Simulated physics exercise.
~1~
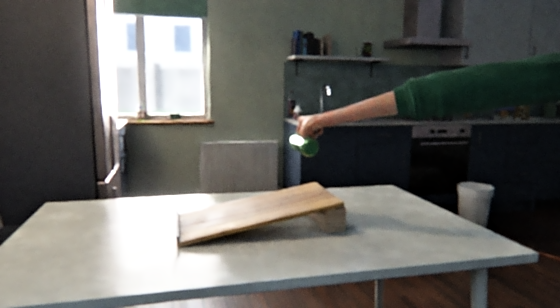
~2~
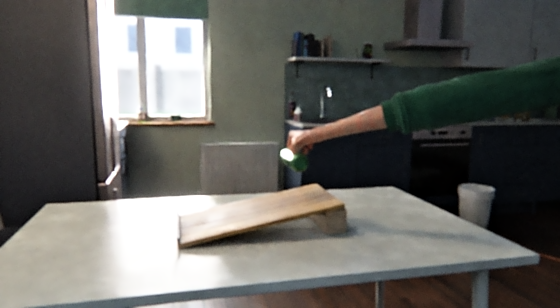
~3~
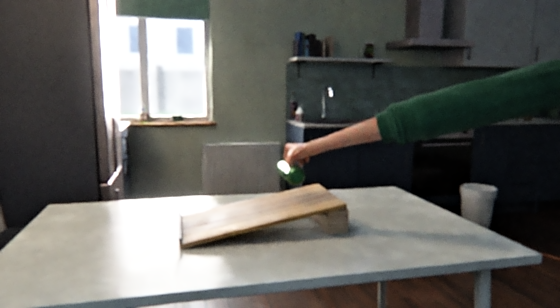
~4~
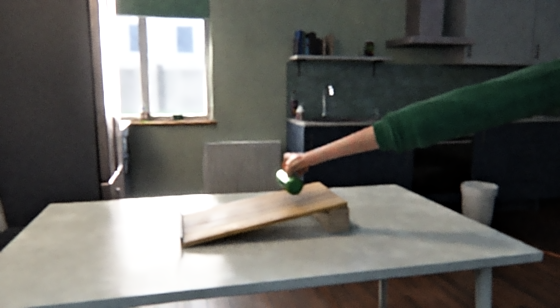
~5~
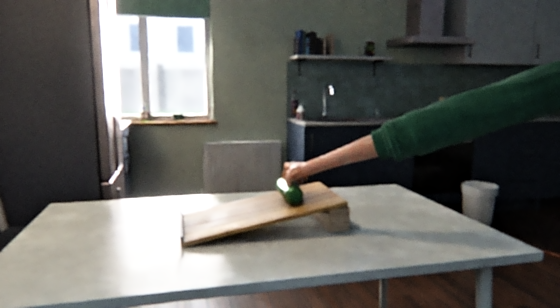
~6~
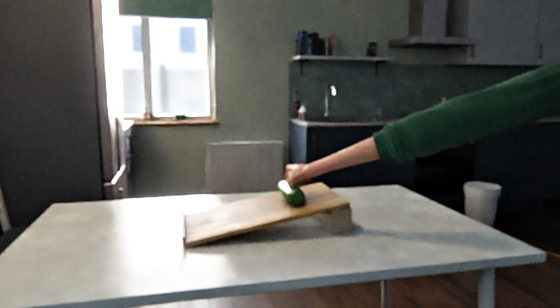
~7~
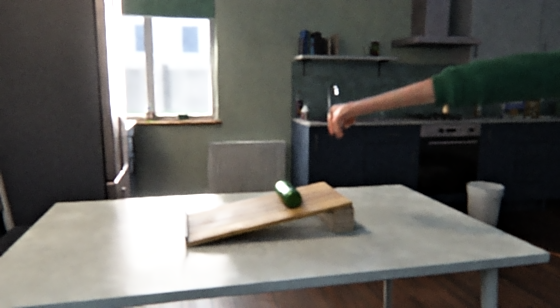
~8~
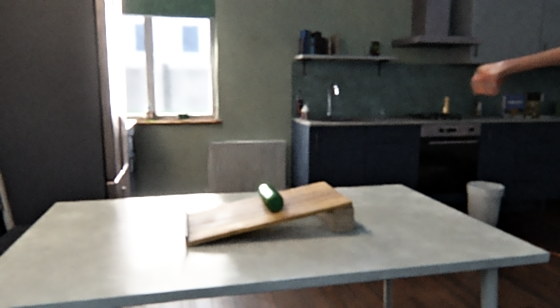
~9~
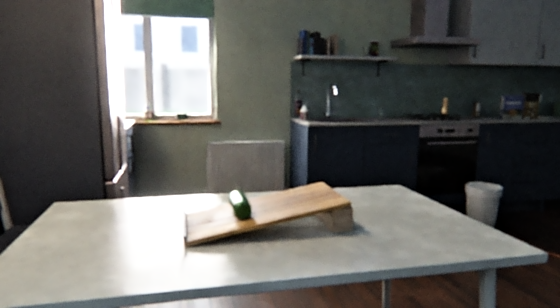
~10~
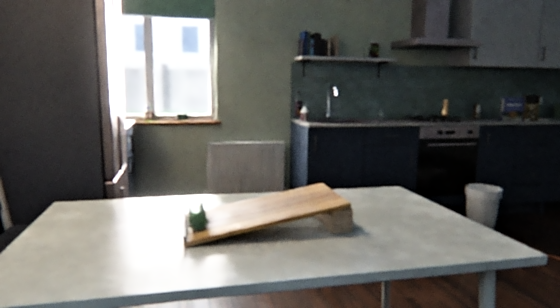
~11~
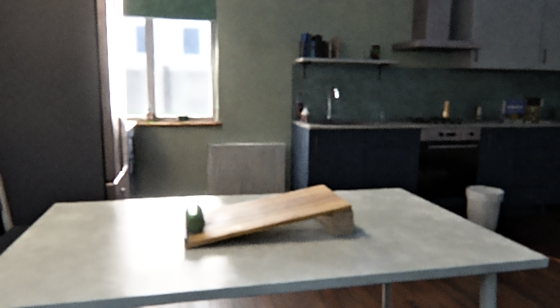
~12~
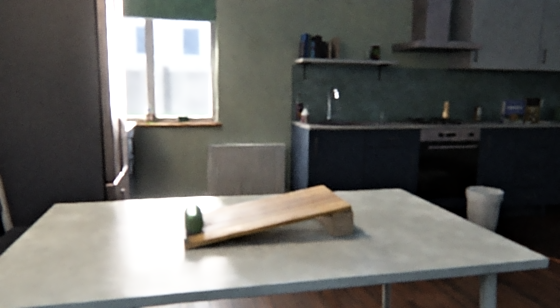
A green can rolled down a propped-up wooden board on a table after a hand in a green sleeve lowered it onto the raised end, let go and drew back to the right, and it came to rest at the low left end.
